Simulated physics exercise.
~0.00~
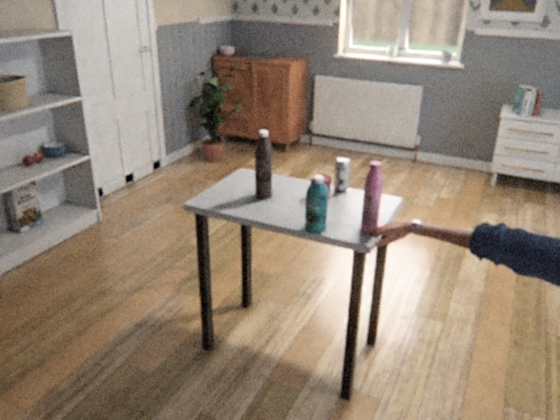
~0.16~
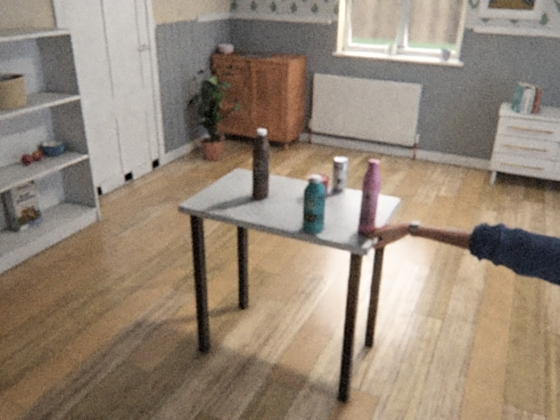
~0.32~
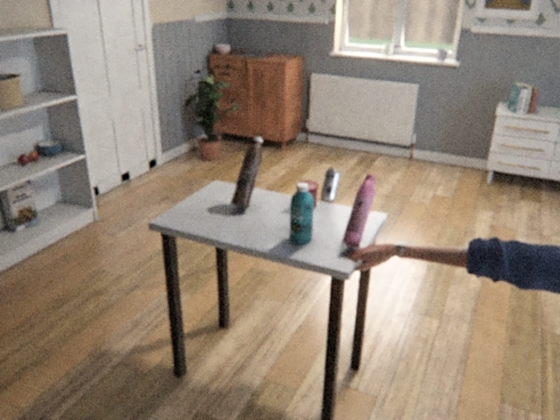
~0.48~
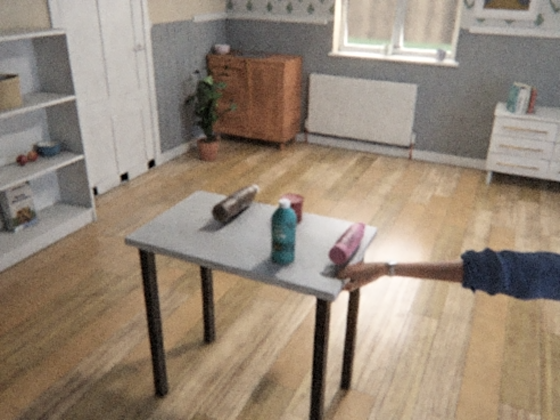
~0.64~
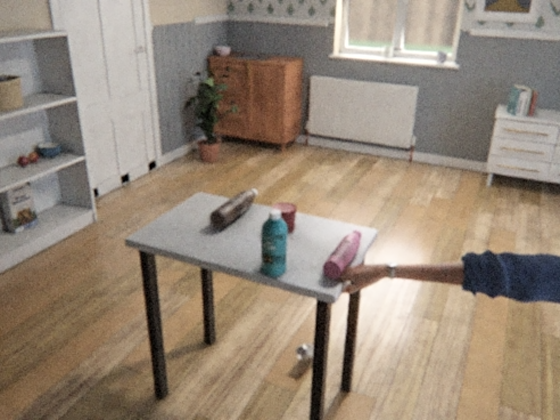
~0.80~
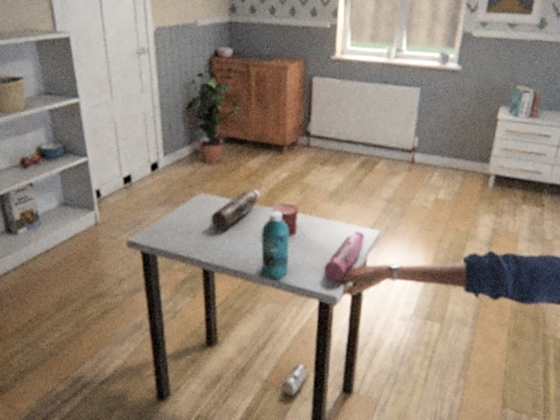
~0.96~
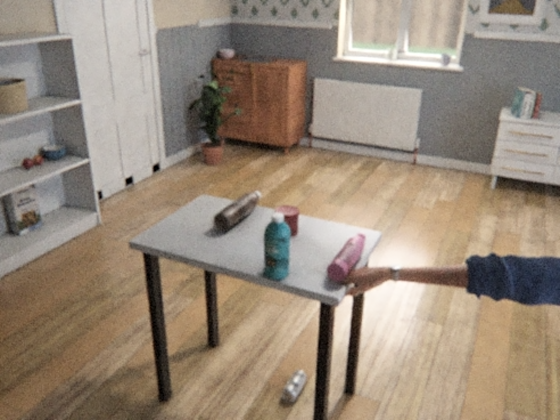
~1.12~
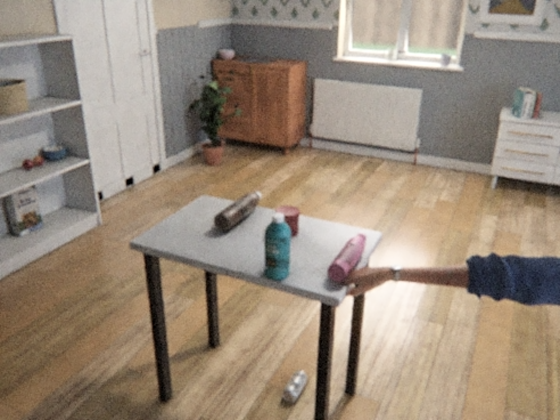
A small table holding bottles, a can and a red tin was dragged forward by a hand, toppling the brown and pink bottles onto its top and sending the white can to the floor, while the turquoise bottle and red tin stayed upright.
